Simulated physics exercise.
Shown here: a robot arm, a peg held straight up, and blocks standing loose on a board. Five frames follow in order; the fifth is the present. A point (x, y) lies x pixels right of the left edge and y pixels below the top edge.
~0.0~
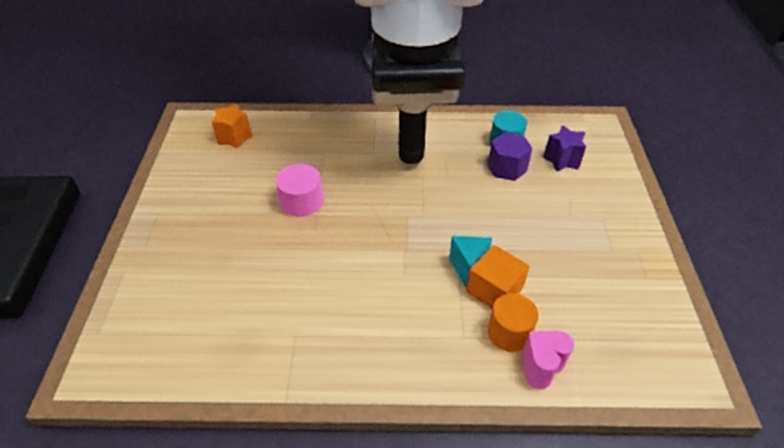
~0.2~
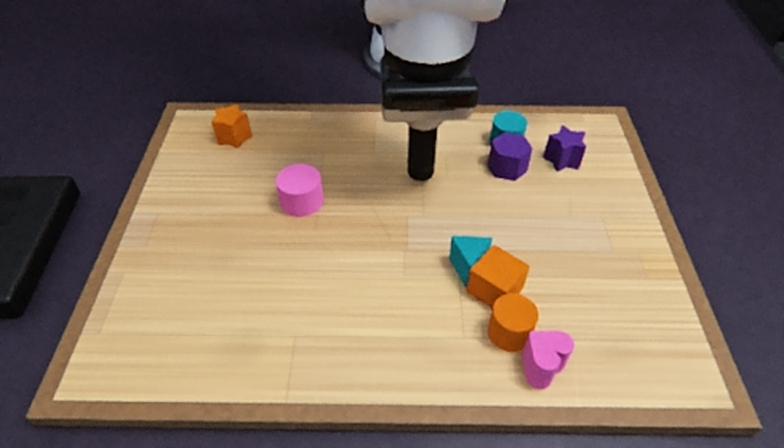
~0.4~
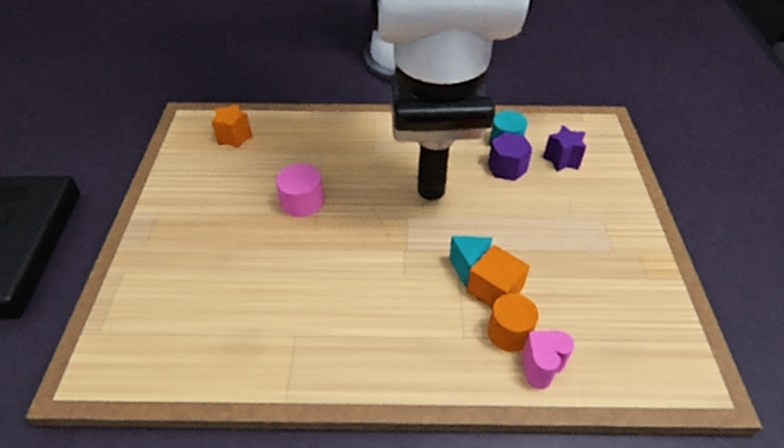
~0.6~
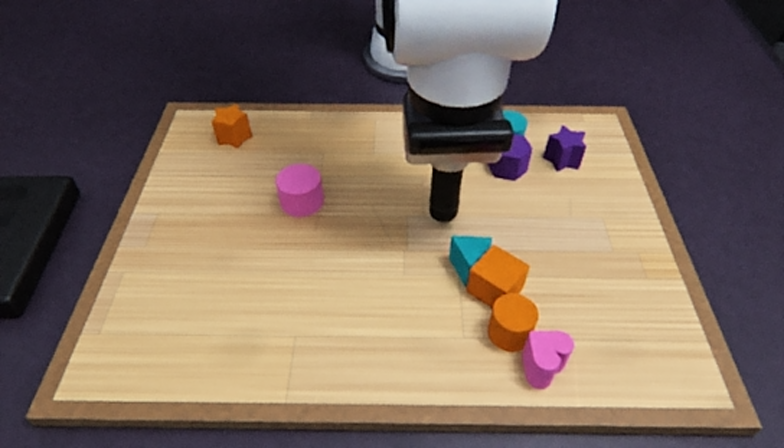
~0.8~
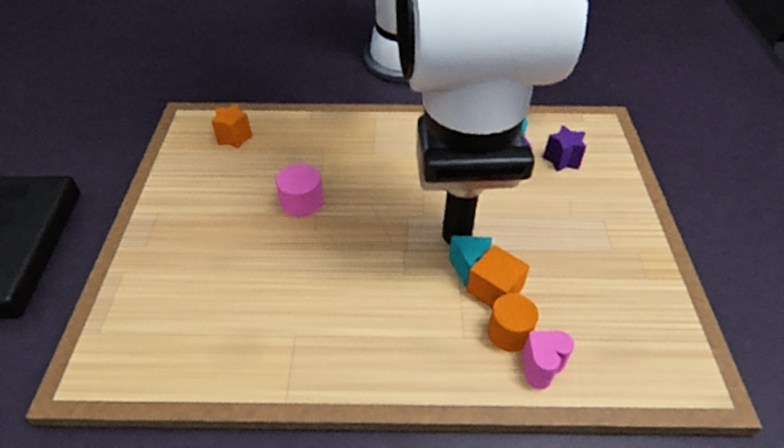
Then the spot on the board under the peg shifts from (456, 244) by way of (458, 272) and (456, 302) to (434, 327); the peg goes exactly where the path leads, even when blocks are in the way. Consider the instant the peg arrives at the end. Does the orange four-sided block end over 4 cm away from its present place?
Final answer: No.
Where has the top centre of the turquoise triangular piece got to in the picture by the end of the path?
Roughly at (477, 312).
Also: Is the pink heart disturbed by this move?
Stays put.
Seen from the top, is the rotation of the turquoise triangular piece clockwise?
Going by the path, no.
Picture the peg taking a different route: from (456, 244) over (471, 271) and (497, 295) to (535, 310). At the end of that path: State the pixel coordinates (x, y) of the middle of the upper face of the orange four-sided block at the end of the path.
The answer is (583, 295).
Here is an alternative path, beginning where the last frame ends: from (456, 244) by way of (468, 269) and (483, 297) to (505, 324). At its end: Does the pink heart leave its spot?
That would be a yes.
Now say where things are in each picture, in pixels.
Peg tip (411, 156); block tops, turquoise triangular piece (472, 246); orange four-sided block (500, 267); orange circular block (516, 312); pink heart (550, 347), in the first picture.
Peg (421, 173); blocks unchanged, in the second picture.
Peg (431, 191); blocks unchanged, in the third picture.
Peg (443, 212); blocks unchanged, in the fourth picture.
Peg (457, 236); turquoise triangular piece (472, 246); orange four-sided block (500, 267); orange circular block (516, 312); pink heart (550, 347), in the fifth picture.
The first path, step by step. One third of the way, peg (459, 266); turquoise triangular piece (472, 273), turned 25° anticlockwise; orange four-sided block (507, 275), turned 30° anticlockwise.
Two thirds of the way, peg (457, 296); turquoise triangular piece (475, 305), turned 35° anticlockwise; orange four-sided block (509, 275), turned 35° anticlockwise.
At the end, peg (435, 320); turquoise triangular piece (477, 312), turned 45° anticlockwise; orange four-sided block (509, 275), turned 35° anticlockwise; orange circular block in place; pink heart in place.
